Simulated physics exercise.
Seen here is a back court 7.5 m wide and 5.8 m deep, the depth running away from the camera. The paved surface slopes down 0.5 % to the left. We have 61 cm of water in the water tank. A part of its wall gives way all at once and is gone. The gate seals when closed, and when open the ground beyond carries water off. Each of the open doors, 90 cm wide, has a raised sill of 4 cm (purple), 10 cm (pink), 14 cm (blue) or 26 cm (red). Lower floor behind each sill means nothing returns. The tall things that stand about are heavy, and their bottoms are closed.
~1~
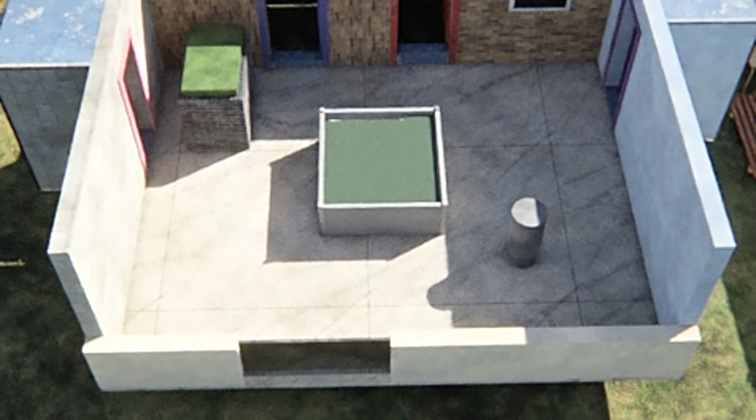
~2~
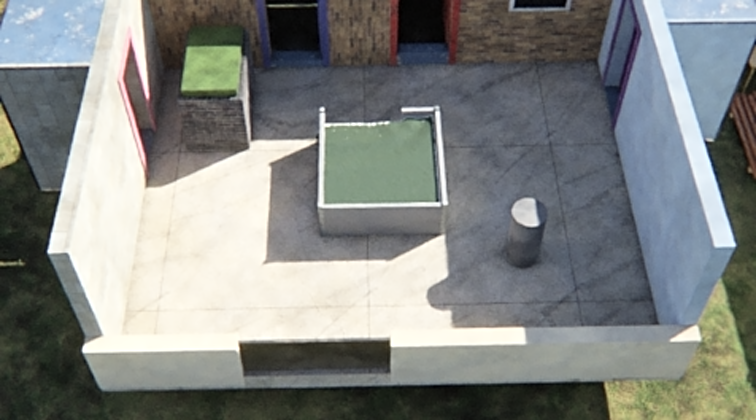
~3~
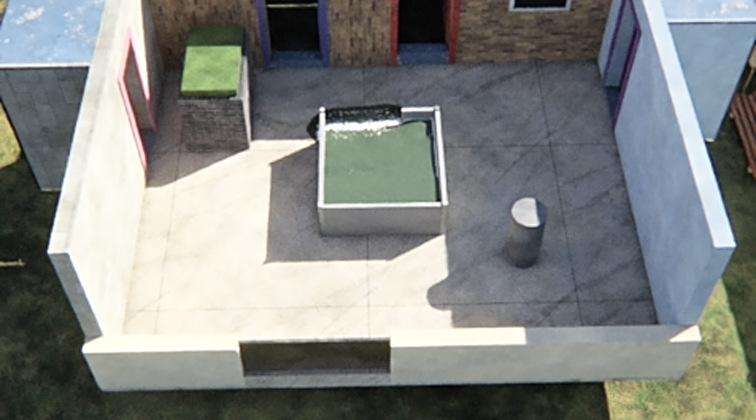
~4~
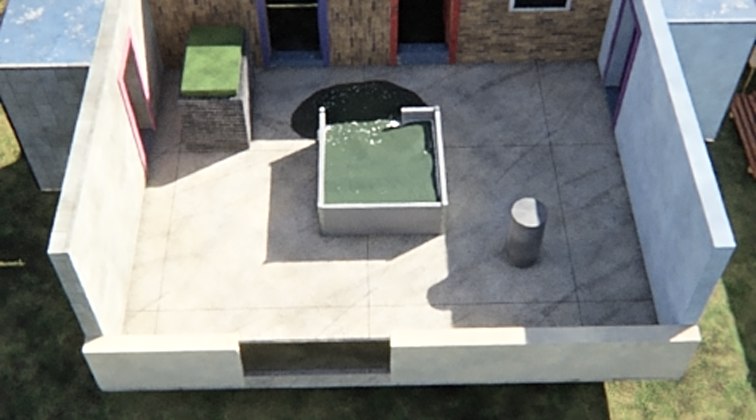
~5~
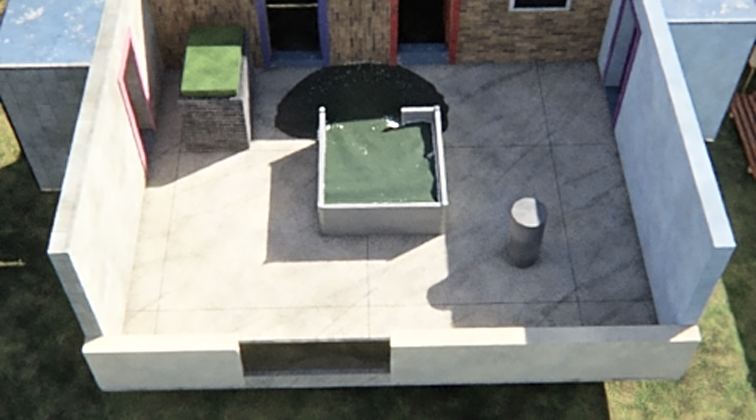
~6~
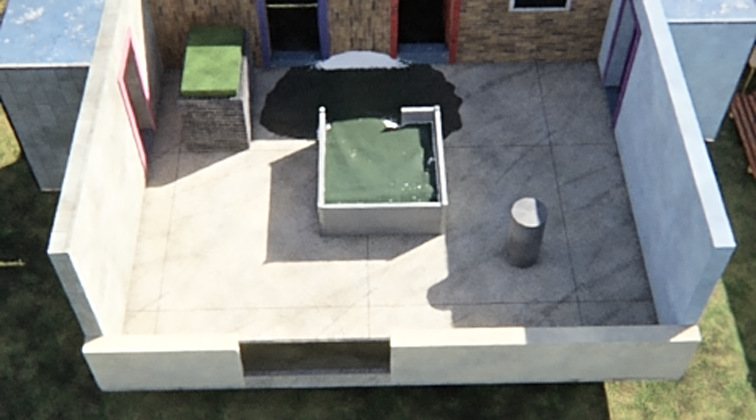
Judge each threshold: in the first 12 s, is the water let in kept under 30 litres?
As I see it, the purple door is going to top the limit; the pink door is going to fall short of the limit; the blue door is going to top the limit; the red door is going to fall short of the limit.
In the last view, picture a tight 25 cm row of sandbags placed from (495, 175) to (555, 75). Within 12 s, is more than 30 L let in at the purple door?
Purple: Within it.
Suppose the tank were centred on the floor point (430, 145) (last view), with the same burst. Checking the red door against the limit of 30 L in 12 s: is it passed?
So the red door tops the limit.
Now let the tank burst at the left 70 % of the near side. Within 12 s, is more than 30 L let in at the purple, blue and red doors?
So purple ends up short of it, blue short of it, red short of it.
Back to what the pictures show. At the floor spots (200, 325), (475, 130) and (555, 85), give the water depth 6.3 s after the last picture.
10, 2, 5 cm.
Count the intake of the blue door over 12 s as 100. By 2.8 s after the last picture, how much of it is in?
That works out near 90%.
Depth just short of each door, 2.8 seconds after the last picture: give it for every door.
Purple 14 cm, pink 4 cm, blue 20 cm, red 13 cm.
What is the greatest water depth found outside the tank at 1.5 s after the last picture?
I'd put it at close to 46 cm.
Then, 0.7 s after the last picture water covers 15 % of the floor and is deepest (38 cm) near (352, 74); purple door not reached, pink door not reached, blue door 27 cm at the sill, 11 L in, red door 23 cm at the sill, 0 L in.
Then, 1.5 s after the last picture water covers 25 % of the floor and is deepest (46 cm) near (165, 70); purple door not reached, pink door not reached, blue door 27 cm at the sill, 56 L in, red door 21 cm at the sill, 0 L in.
Then, 2.8 s after the last picture water covers 45 % of the floor and is deepest (28 cm) near (165, 70); purple door 14 cm at the sill, 31 L in, pink door 4 cm at the sill, 0 L in, blue door 20 cm at the sill, 98 L in, red door 13 cm at the sill, 1 L in.
Then, 6.3 s after the last picture water covers 80 % of the floor and is deepest (12 cm) near (165, 70); purple door 8 cm at the sill, 100 L in, pink door 5 cm at the sill, 0 L in, blue door 10 cm at the sill, 109 L in, red door 6 cm at the sill, 1 L in.
Then, 11.3 s after the last picture water covers 100 % of the floor and is deepest (8 cm) near (407, 357); purple door 3 cm at the sill, 111 L in, pink door 3 cm at the sill, 0 L in, blue door 5 cm at the sill, 109 L in, red door 3 cm at the sill, 1 L in.
